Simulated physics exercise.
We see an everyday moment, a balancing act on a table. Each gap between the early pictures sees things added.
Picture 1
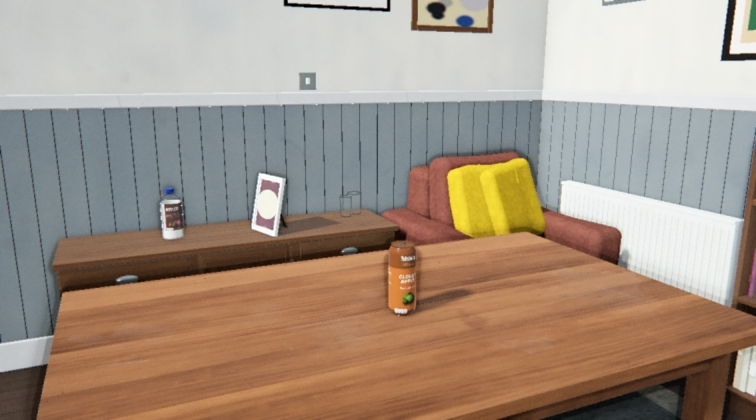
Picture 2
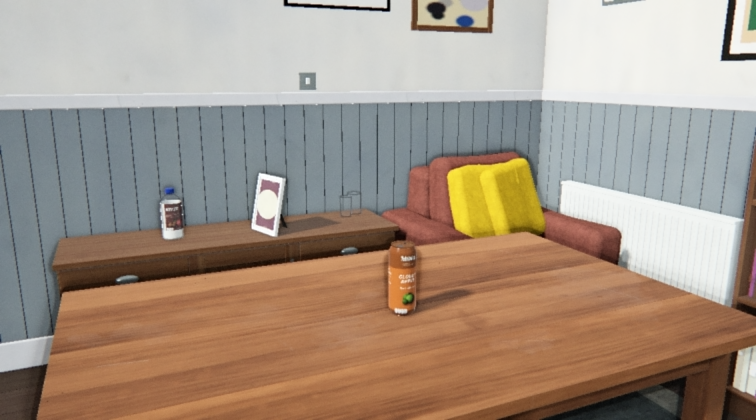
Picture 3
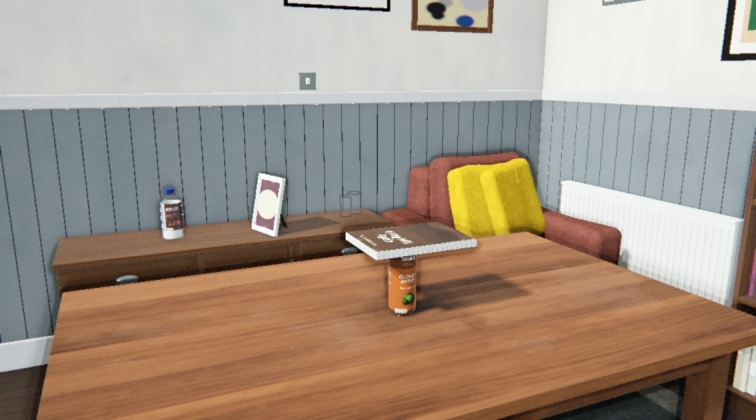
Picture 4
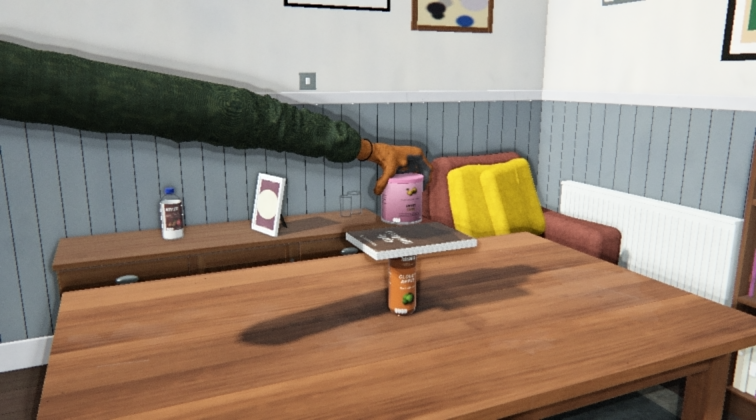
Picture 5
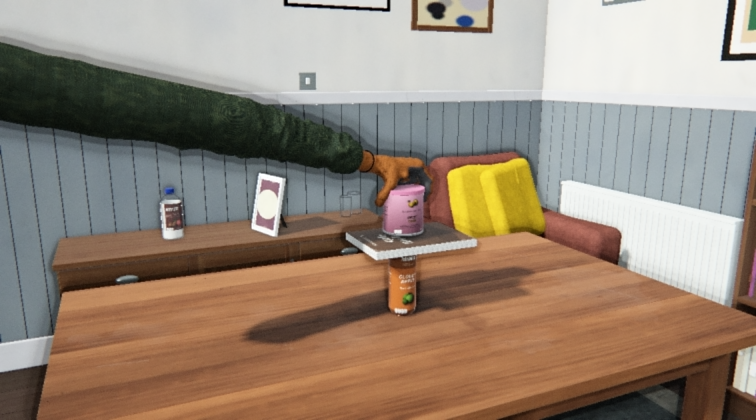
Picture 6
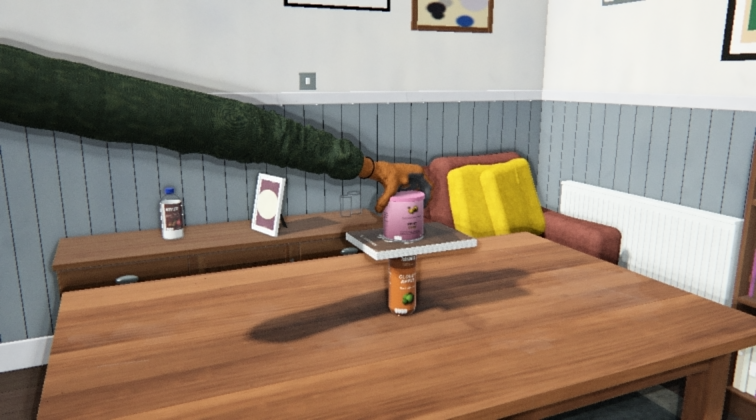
In a living room, a jar stood alone on a wooden table, then a brown book appeared flat on top of it, and a gloved hand reached in from the left and lowered a pink tin onto the book.
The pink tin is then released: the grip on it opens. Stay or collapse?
My guess is the stack will stay standing.
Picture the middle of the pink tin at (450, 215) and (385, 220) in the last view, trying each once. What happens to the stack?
First try: Topples; second try: Stands.
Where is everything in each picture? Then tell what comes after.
In the first picture, the last thing is not in view yet.
In the second picture, the last thing is not in view yet.
In the third picture, the last thing is not in view yet; brown book (410, 239).
In the fourth picture, coming down; pink tin (402, 198); brown book (410, 239).
In the fifth picture, coming down; pink tin (403, 209); brown book (410, 239).
In the sixth picture, in place under the hand; pink tin (403, 216); brown book (410, 239).
Then, 0.30 s later than the last frame, all is still.
Then, 0.70 s later than the last frame, pink tin resting near (403, 216).
When it is over, all 3 as before. End places, in pixels of the last picture, pink tin near (403, 216). The stack keeps its balance.
